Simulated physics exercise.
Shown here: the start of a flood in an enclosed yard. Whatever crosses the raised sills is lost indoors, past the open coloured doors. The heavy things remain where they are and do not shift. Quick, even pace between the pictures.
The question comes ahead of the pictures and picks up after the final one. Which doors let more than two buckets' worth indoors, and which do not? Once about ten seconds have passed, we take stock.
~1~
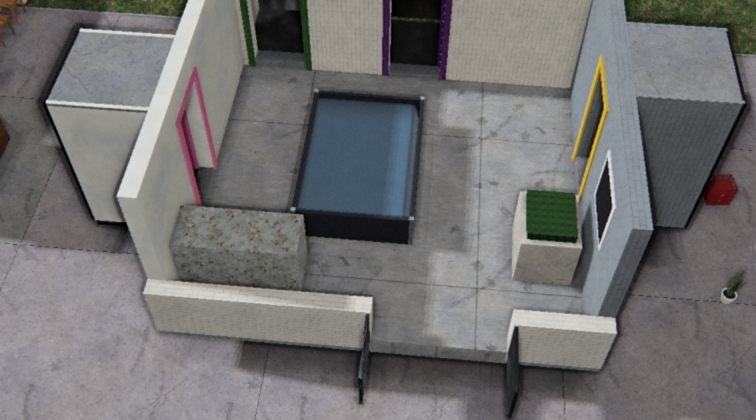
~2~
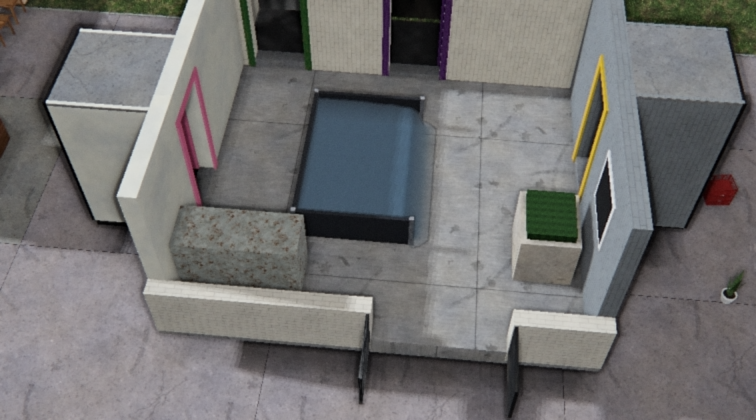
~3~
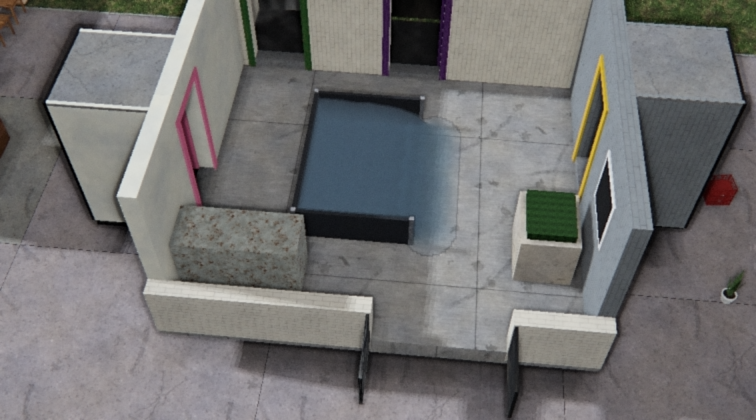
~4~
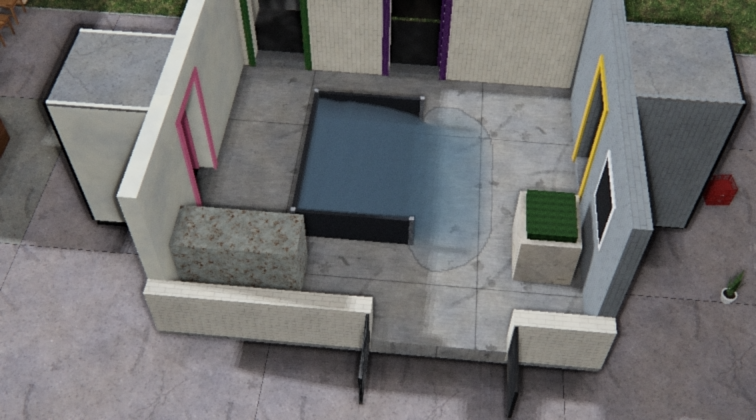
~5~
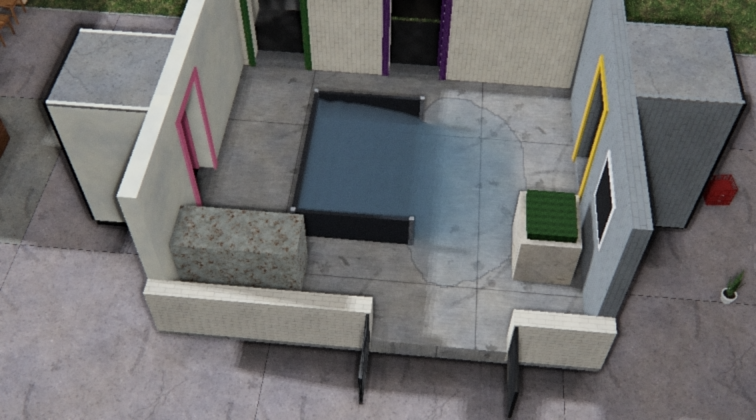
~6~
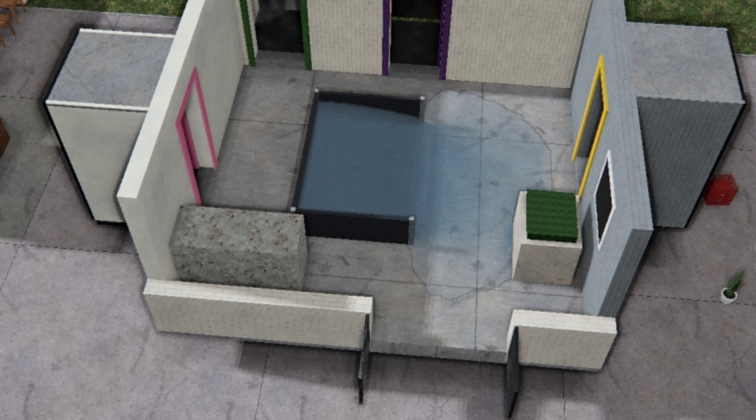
The yellow door lets more through; the purple door does not; the pink door does not; the green door does not.
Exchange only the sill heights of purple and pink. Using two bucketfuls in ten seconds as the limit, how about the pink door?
Well, the pink door remains within the limit here.
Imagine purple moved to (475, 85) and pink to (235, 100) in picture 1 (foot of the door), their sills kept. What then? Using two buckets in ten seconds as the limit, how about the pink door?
Pink: Exceeds it.
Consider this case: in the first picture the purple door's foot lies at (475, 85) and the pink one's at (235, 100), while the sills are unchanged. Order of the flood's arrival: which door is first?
Result: The yellow-painted one.
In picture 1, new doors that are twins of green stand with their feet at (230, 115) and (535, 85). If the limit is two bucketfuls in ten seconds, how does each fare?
As listed: Stays under, takes more.
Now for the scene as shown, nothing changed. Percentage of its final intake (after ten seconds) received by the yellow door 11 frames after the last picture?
By my reckoning, 60 percent.
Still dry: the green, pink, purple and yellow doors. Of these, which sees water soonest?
Answer: The yellow door.
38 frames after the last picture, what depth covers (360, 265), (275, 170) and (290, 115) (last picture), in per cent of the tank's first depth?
At the three places, in the order asked: Around 4, 0 and 6 per cent.
A moment on, water covers 40 % of the floor; the yellow door over two buckets in, the purple door not reached, the pink door not reached, the green door not reached.
Next, water covers 45 % of the floor; the yellow door far over two buckets in, the purple door not reached, the pink door not reached, the green door not reached.
Then, water covers 50 % of the floor; the yellow door far over two buckets in, the purple door wet at the sill, nothing in, the pink door not reached, the green door not reached.
Later, water covers 80 % of the floor; the yellow door far over two buckets in, the purple door wet at the sill, nothing in, the pink door not reached, the green door wet at the sill, nothing in.
In the end, water covers 95 % of the floor; the yellow door far over two buckets in, the purple door wet at the sill, nothing in, the pink door wet at the sill, nothing in, the green door wet at the sill, nothing in.
